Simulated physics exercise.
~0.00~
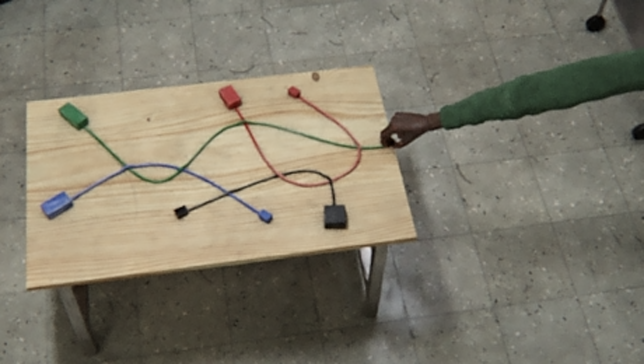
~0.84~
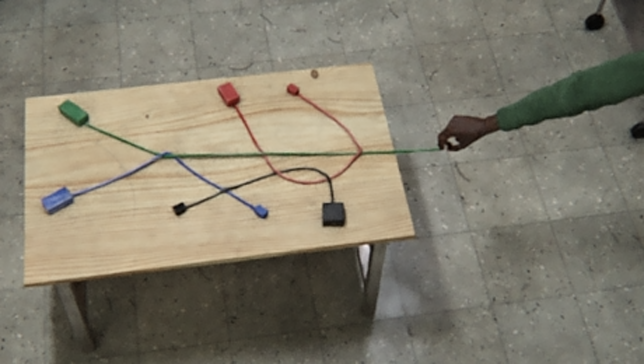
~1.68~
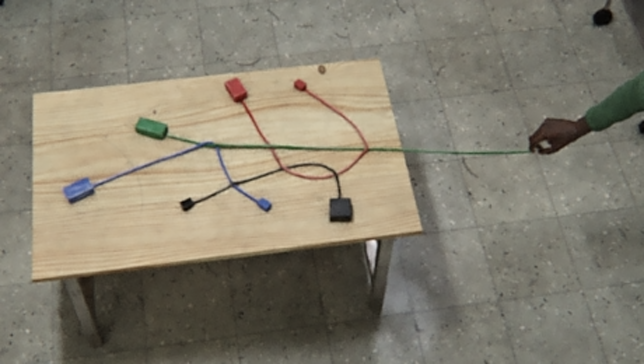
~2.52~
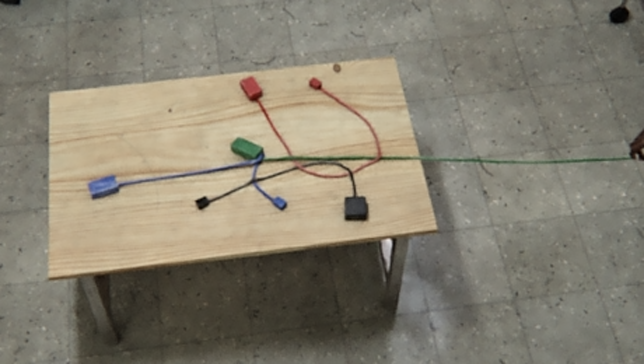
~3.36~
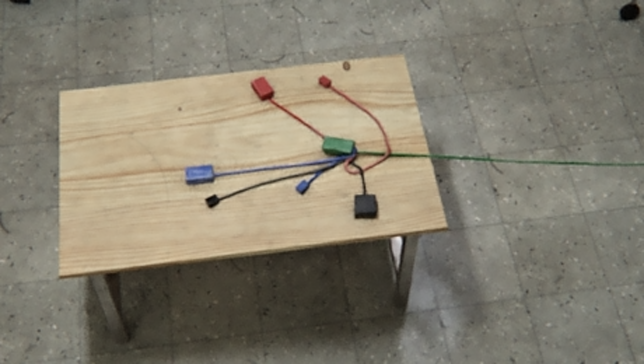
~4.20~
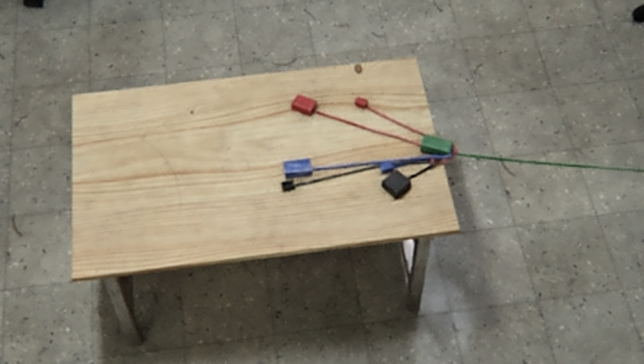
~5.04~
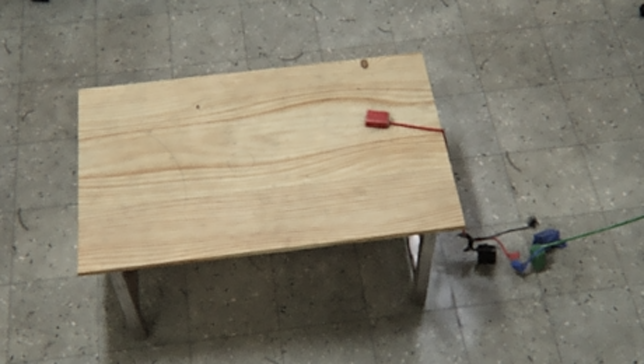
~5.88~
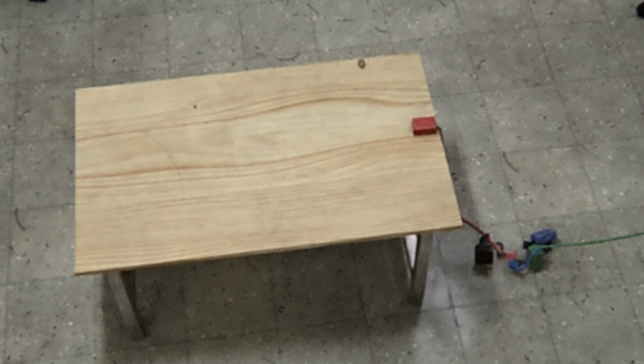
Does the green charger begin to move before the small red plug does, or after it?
The green charger moves first, sliding right across the table while the red plug is still in its place. The red plug only shifts later, once the green charger has reached the right edge.
